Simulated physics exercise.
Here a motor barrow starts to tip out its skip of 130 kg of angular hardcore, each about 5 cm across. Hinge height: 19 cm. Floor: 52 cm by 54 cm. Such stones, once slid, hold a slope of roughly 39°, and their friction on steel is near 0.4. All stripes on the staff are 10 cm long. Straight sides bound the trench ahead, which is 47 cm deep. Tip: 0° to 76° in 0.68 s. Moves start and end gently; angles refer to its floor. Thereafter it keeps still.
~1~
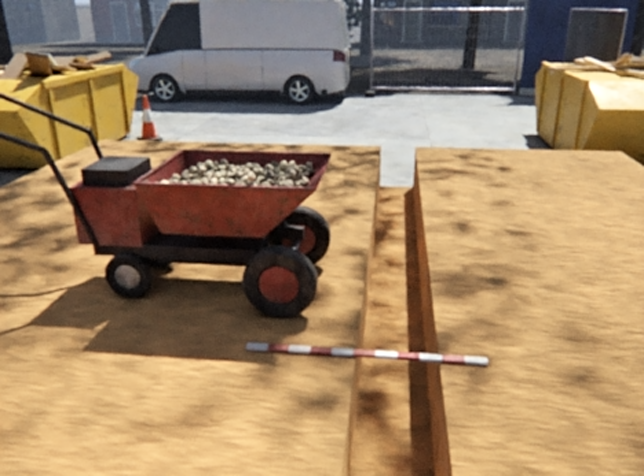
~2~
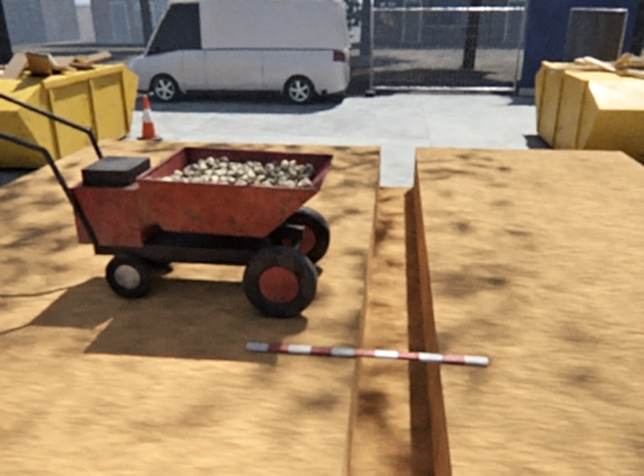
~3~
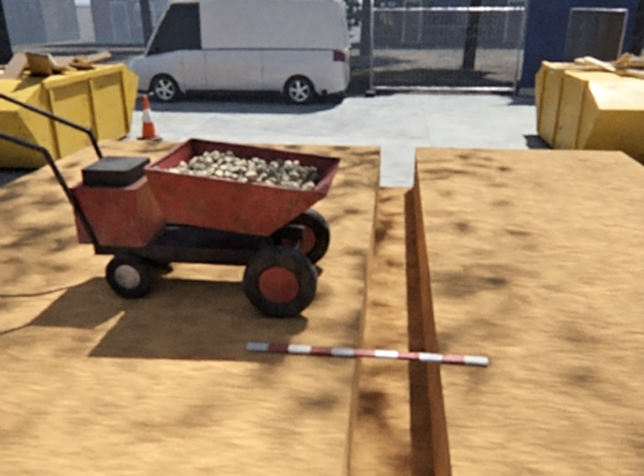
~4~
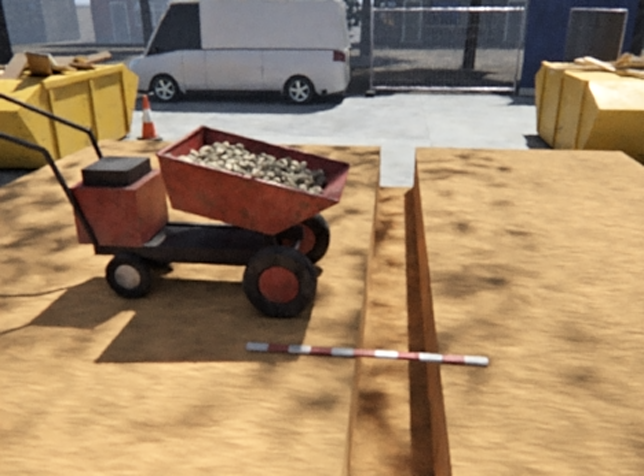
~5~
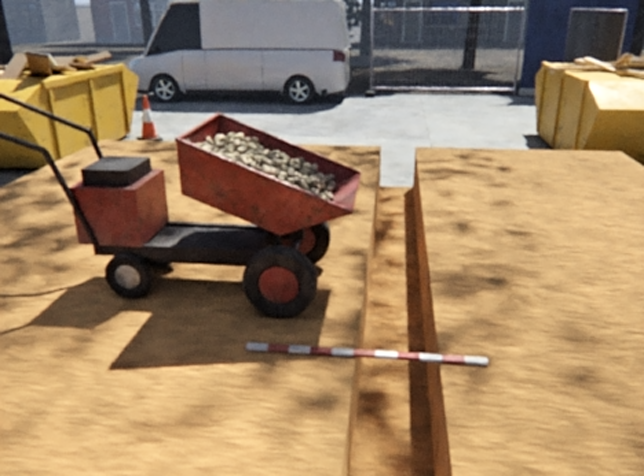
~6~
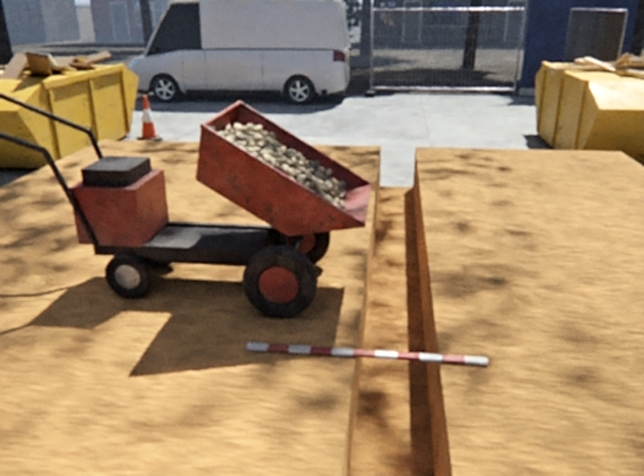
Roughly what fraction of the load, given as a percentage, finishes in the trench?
Some 66 per cent of the stones.
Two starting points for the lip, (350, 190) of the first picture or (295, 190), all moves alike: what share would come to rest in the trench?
I'd say some 25 per cent and some 90 per cent.
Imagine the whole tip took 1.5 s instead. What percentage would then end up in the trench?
Close to 85 percent, then.
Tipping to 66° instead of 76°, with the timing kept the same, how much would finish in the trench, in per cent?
In that case some 65 per cent.
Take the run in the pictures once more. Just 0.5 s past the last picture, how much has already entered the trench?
Some 35 per cent.
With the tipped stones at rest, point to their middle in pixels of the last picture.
I'd point to around (416, 352).
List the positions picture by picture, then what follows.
In the first picture, the skip is at 0°, its lip at (315, 190); the top of the load is at (270, 168).
The second picture shows lip at (318, 191), floor tilted 2°, highest stones at (251, 168).
In the third picture, the skip is at 6°, its lip at (327, 195); the top of the load is at (217, 160).
In the fourth picture, the skip is at 13°, its lip at (339, 202); the top of the load is at (211, 152).
In the fifth picture, the skip is at 22°, its lip at (352, 213); the top of the load is at (222, 141).
The sixth picture shows lip at (365, 226), floor tilted 31°, highest stones at (238, 130).
Then, 0.2 s after the last picture the floor is at 64°, 100 % in the skip; the foremost stones are at (381, 241).
Then, 0.5 s after the last picture the floor is at 76°, 55 % in the skip, 35 % in the trench, 10 % past the trench; the foremost stones are at (456, 289).
Then, 0.8 s after the last picture the floor is at 76°, 2 % in the skip, 62 % in the trench, 35 % past the trench; the foremost stones are at (586, 296).
Then, 2.8 s after the last picture the floor is at 76°, 0 % in the skip, 66 % in the trench, 34 % past the trench; the foremost stones are past the picture's edge.
